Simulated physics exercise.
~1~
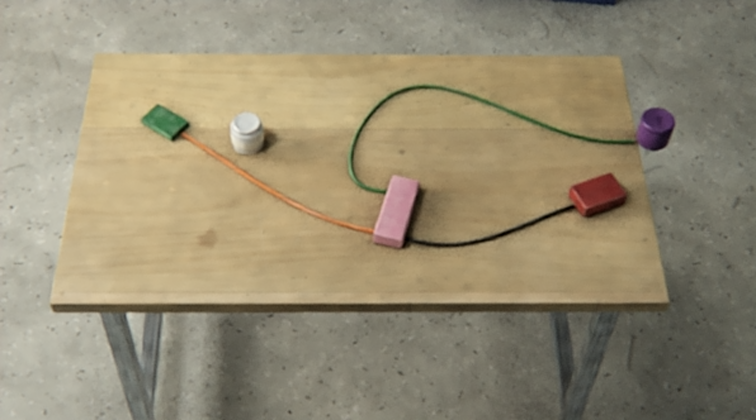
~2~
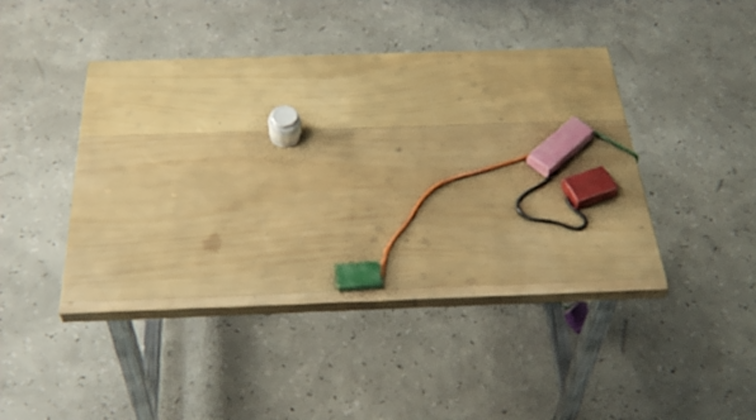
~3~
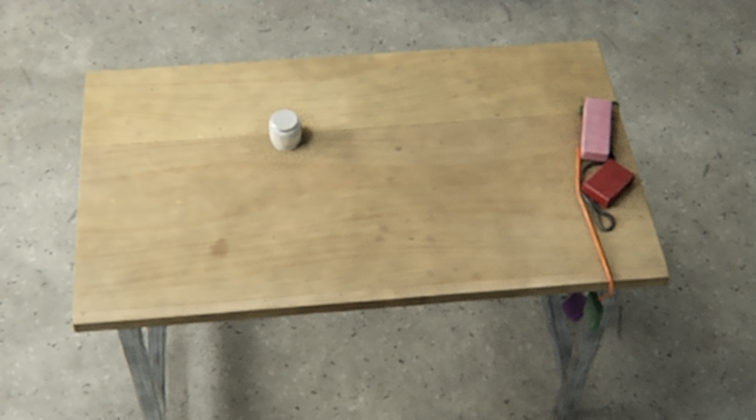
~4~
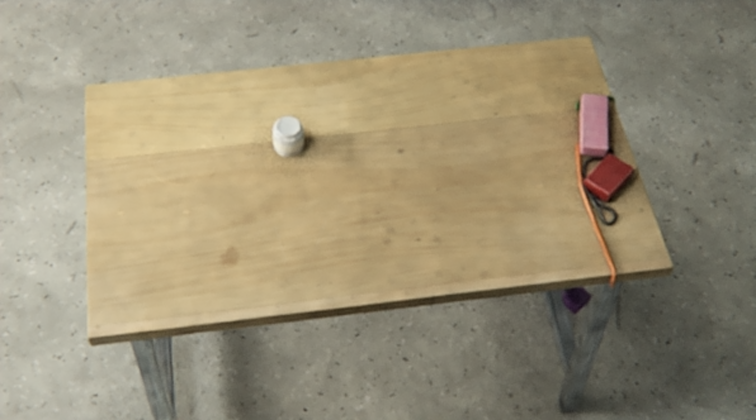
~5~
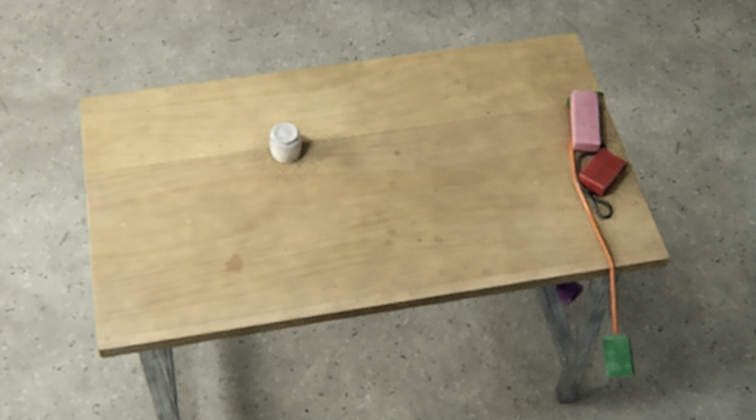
A purple cylinder drops off the right side of a wooden table, tugging the green cable that ties it to a pink block. The block slides right and turns, drawing a green box by its orange cord down and across to the front edge, while the white jar shifts slightly right. Next the pink block moves up beside the red box, and the green box goes over the front edge near the right corner. As the view drifts sideways, the pink block, red box and jar stay on the tabletop. Finally the green box hangs from the orange cord, with the purple cylinder below the tabletop.
